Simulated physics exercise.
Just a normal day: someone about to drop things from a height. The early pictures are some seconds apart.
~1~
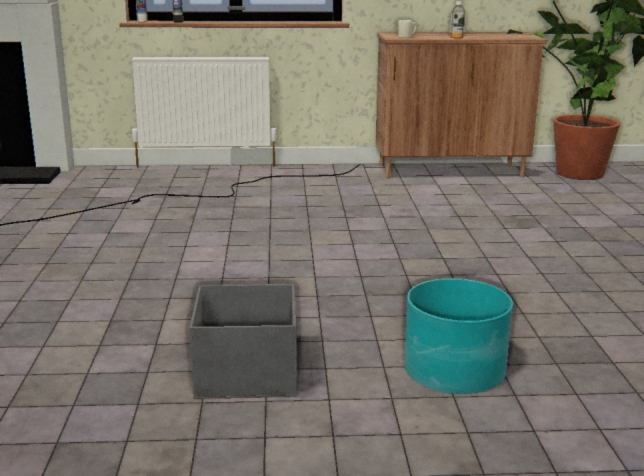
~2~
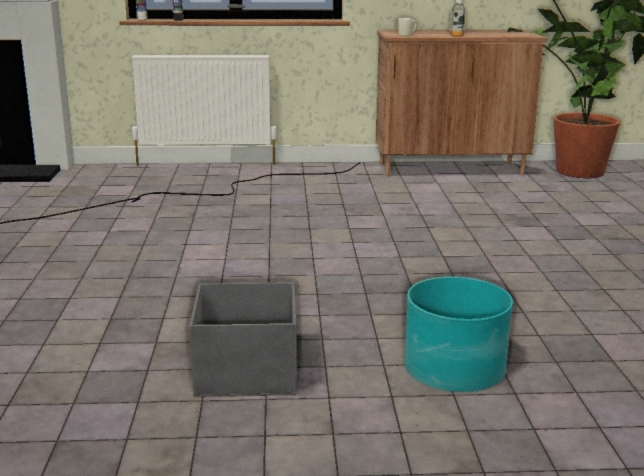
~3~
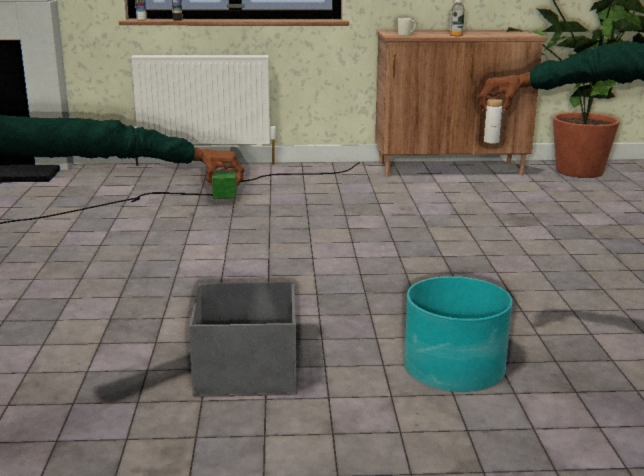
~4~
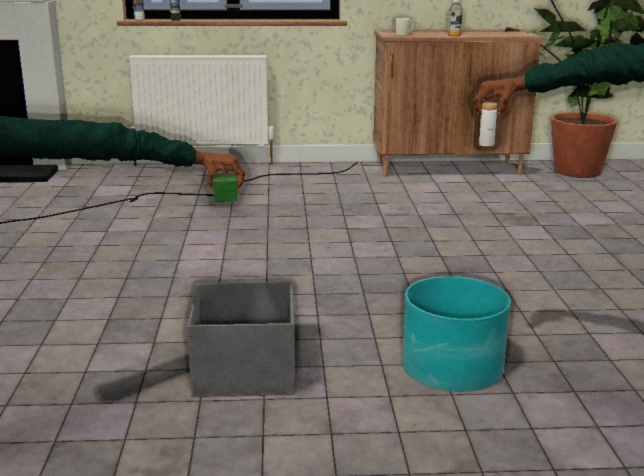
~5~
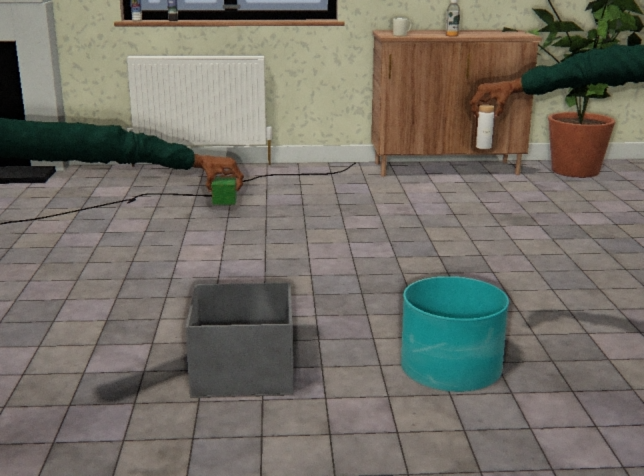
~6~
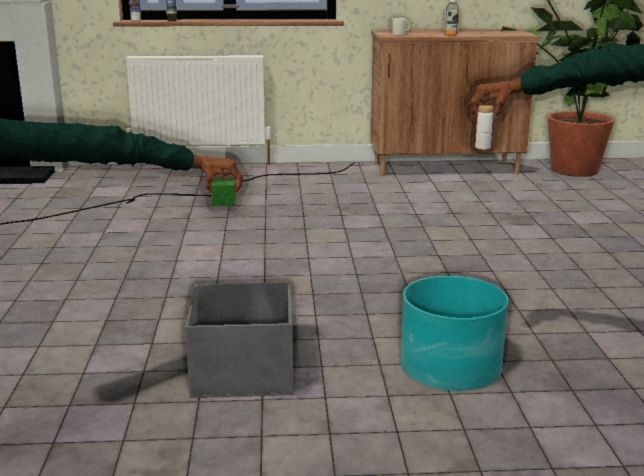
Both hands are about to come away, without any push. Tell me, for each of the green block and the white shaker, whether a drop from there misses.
Per thing - green block: No miss; white shaker: No miss.
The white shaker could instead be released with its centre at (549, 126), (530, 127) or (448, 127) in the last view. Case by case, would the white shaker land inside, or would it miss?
Drops outside; drops outside; falls in.
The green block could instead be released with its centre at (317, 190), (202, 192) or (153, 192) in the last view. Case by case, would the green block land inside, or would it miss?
In the first case it never enters, in the second it is captured, and in the third it never enters.
Then, 0.20 s after the last picture, green block falling near (225, 230); white shaker falling near (481, 167).
Then, 0.34 s after the last picture, green block falling near (229, 320); white shaker falling near (475, 261).
Then, 0.46 s after the last picture, green block down below near (231, 352); white shaker down below near (469, 341).
At rest, the green block drops into the container, near (231, 361); the white shaker drops into the container, near (468, 346).
